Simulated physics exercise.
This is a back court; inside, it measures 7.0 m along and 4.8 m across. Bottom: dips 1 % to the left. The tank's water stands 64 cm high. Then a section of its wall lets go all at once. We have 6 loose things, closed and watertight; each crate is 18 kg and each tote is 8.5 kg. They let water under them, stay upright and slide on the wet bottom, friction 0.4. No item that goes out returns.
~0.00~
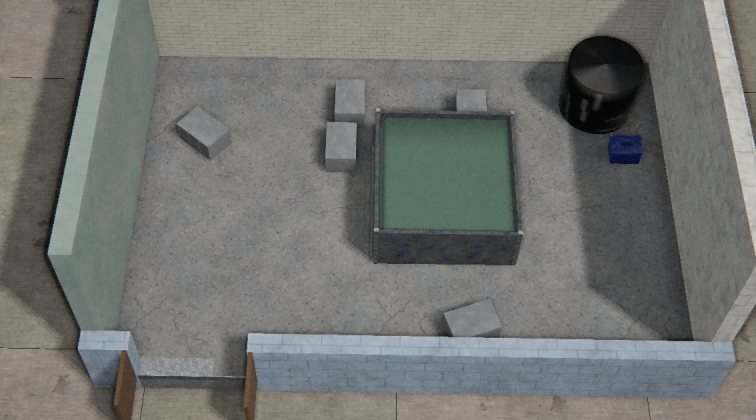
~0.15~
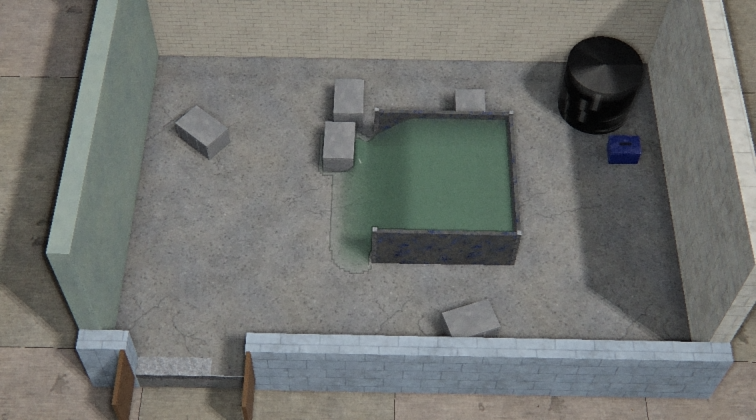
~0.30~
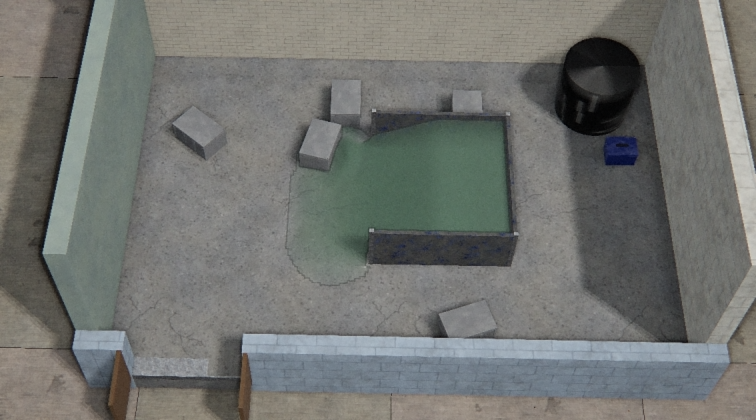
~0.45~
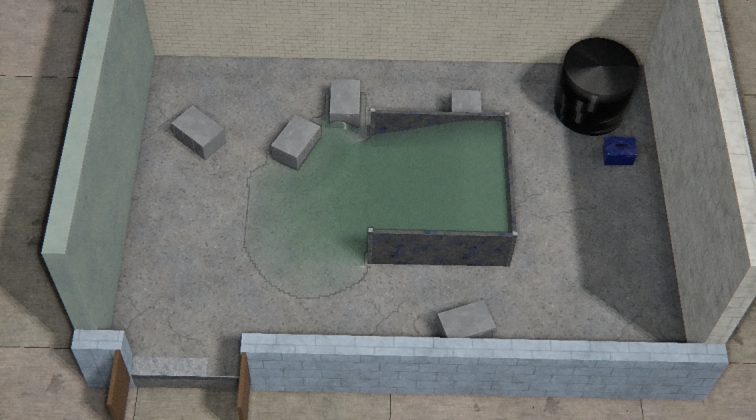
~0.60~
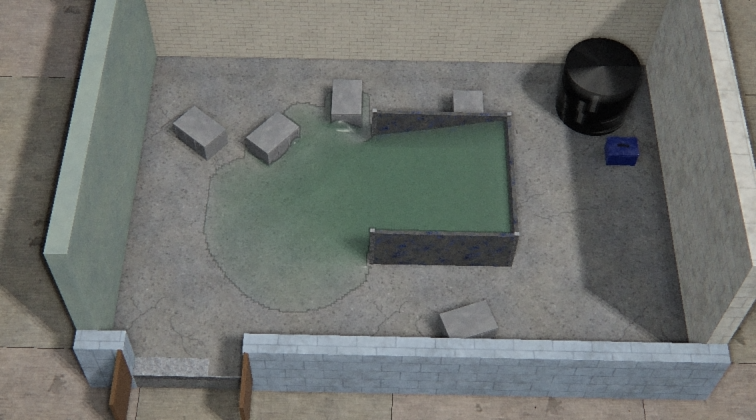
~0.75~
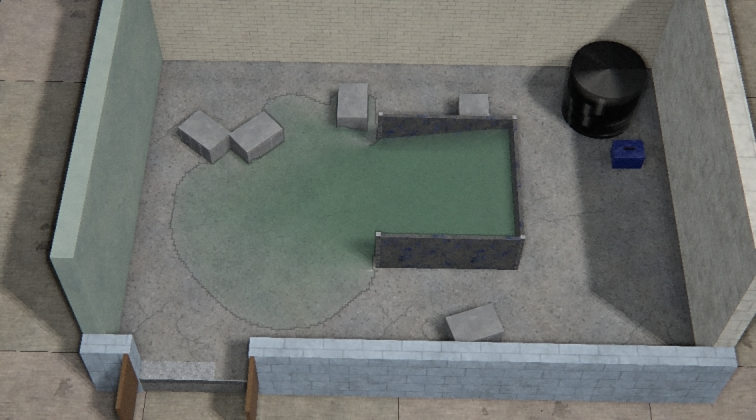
In a walled back court, a square tank of green water stands among grey crates, a black barrel and a blue tote. The tank's left side opens and water spreads leftward across the floor in a widening pool, pushing one crate left until it sits against another, while the rest stay put.
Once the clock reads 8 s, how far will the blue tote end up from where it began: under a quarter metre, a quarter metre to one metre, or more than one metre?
It hardly moves.
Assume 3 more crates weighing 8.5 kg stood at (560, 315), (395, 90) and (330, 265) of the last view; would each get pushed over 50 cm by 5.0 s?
Listed order gives within the limit, above the limit, above the limit.
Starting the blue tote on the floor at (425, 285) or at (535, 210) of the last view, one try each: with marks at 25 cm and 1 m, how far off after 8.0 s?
In that order: It hardly budges; it hardly budges.
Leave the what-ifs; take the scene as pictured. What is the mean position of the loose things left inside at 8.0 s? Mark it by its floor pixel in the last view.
Centred roughly on (469, 161).
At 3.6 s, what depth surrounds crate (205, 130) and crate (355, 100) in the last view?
Depths: Near 15 cm, then near 5 cm.
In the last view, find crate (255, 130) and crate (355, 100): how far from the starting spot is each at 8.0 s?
Respectively: 40 cm / 140 cm.
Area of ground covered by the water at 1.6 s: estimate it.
Somewhere about 17 m2, give or take.
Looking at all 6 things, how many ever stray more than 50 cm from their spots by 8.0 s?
The tally stands at 3.
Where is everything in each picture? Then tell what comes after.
The first frame shows the blue tote at (627, 144) rests on the ground; 3.1 m2 under water; 0 of 6 have shifted.
The second frame shows the blue tote at (626, 145), on the bottom; 4.0 m2 under water; 0 of 6 have shifted.
The third frame shows the blue tote at (622, 146), on the bottom; 5.1 m2 under water; 1 of 6 have shifted.
The fourth frame shows the blue tote at (621, 146), on the bottom; 6.5 m2 under water; 1 of 6 have shifted.
The fifth frame shows the blue tote at (623, 146), on the bottom; water covers 8.2 m2; 1 of 6 have shifted.
The sixth frame shows the blue tote at (629, 149) rests on the ground; water covers 10.0 m2; 1 of 6 have shifted.
After 1.6 s the blue tote is near (629, 149), 0.0 m from its start, aground; 0 of 6 are out; 0 afloat.
After 3.6 s the blue tote is near (629, 149), 0.0 m from its start, aground; 0 of 6 are out; 1 afloat.
After 5.6 s the blue tote is near (629, 149), 0.0 m from its start, aground; 0 of 6 are out; 1 afloat.
After 8.0 s the blue tote is near (629, 149), 0.0 m from its start, aground; 0 of 6 are out; 0 afloat.
